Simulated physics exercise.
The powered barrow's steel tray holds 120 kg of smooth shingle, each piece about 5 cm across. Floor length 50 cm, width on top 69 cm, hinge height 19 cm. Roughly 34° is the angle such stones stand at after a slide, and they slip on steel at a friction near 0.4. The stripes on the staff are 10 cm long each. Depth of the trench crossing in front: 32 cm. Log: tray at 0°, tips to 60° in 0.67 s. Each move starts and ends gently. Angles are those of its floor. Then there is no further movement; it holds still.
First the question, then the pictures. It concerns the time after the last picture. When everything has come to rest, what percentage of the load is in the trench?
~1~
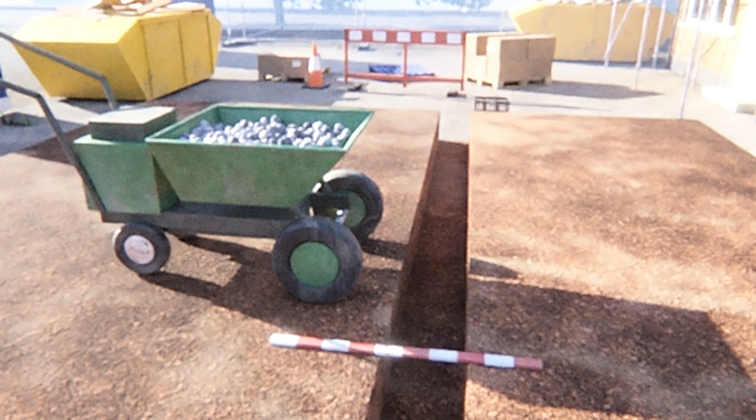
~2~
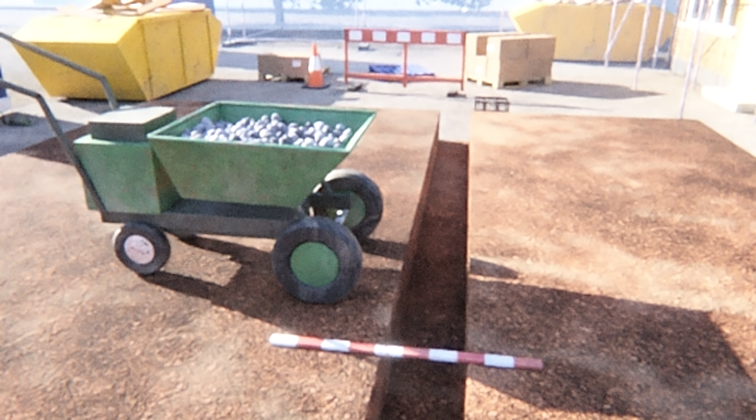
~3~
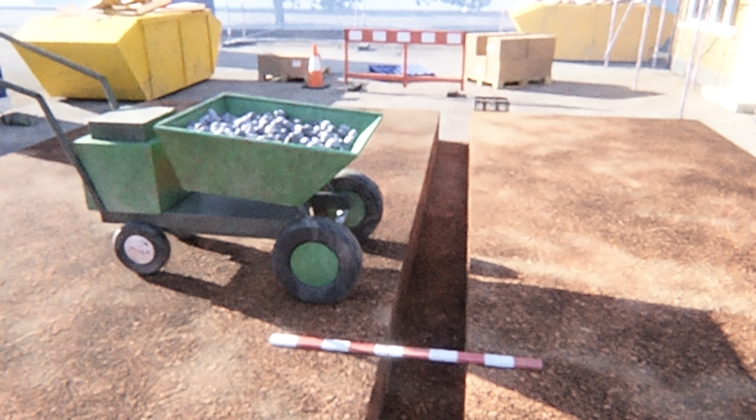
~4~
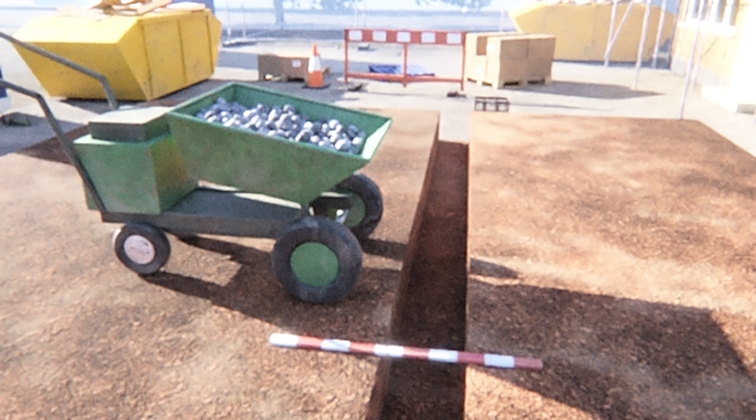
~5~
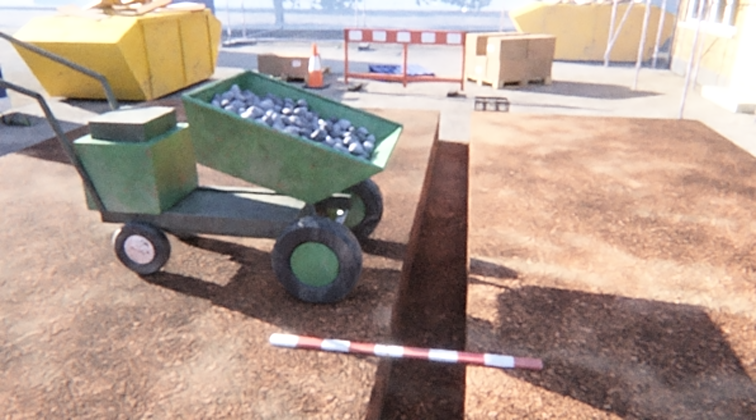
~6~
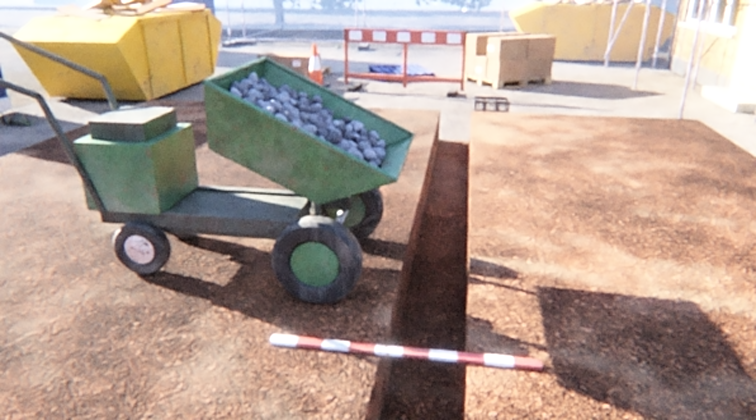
About 34 per cent.
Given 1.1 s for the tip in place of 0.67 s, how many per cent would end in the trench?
It'd be some 40 per cent.
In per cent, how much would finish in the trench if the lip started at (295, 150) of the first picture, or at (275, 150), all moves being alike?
About 70 and 85 per cent.
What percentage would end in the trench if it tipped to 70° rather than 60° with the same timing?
Around 20 per cent would finish in the trench.
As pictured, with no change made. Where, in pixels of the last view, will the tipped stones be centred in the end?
The stones end up centred near (507, 277).
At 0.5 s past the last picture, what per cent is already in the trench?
Close to 10 per cent at that time.
Then, 0.2 s after the last picture the floor is at 50°, 100 % in the tray; the foremost stones are at (410, 192).
Then, 0.5 s after the last picture the floor is at 60°, 85 % in the tray, 8 % in the trench, 7 % past the trench; the foremost stones are at (500, 240).
Then, 0.8 s after the last picture the floor is at 60°, 33 % in the tray, 7 % in the trench, 60 % past the trench; the foremost stones are at (649, 293).
Then, 2.8 s after the last picture the floor is at 60°, 0 % in the tray, 34 % in the trench, 66 % past the trench; the foremost stones are past the picture's edge.
